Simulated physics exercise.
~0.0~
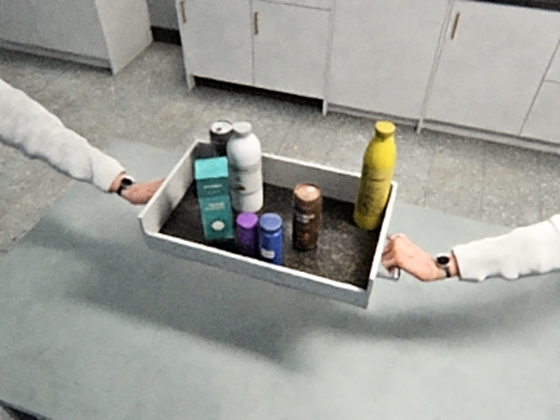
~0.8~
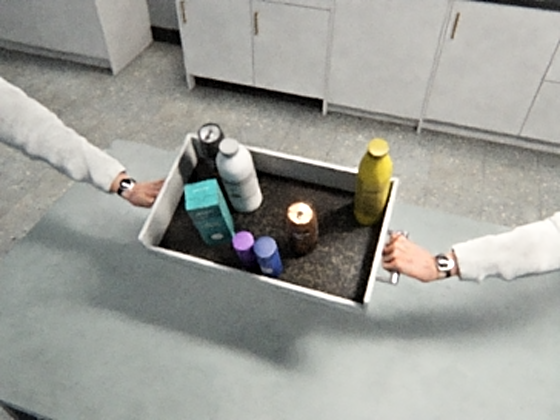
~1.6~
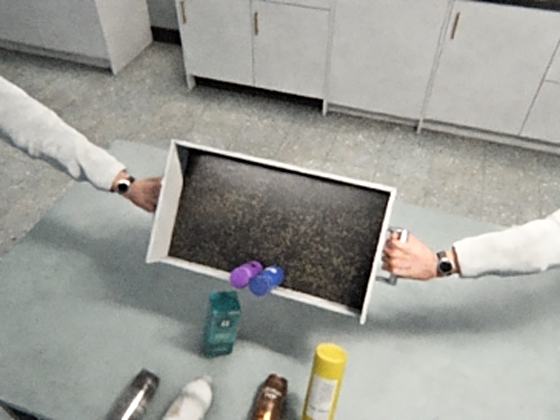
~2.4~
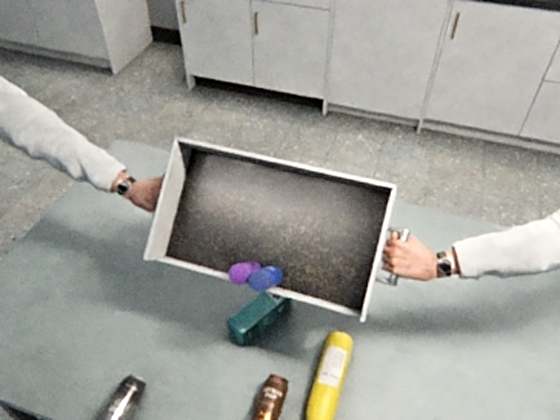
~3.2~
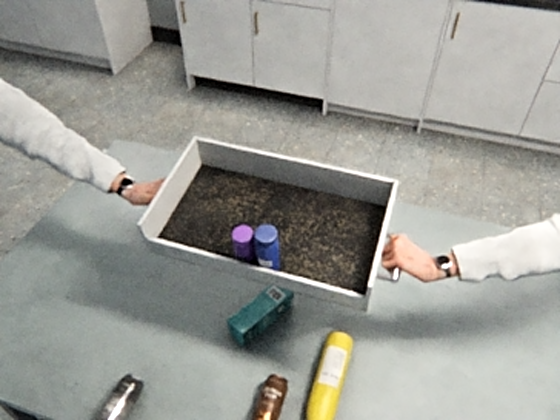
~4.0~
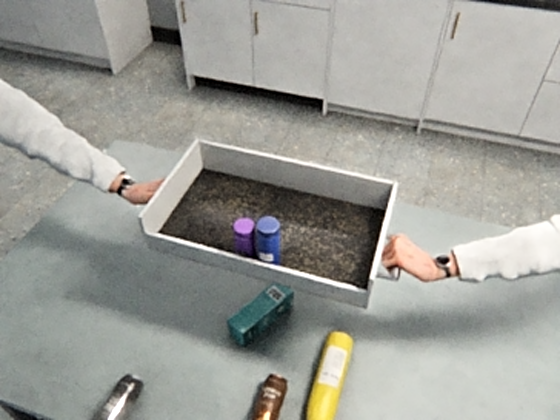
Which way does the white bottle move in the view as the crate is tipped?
The white bottle moves down, out over the near wall of the crate and towards the bottom of the view.
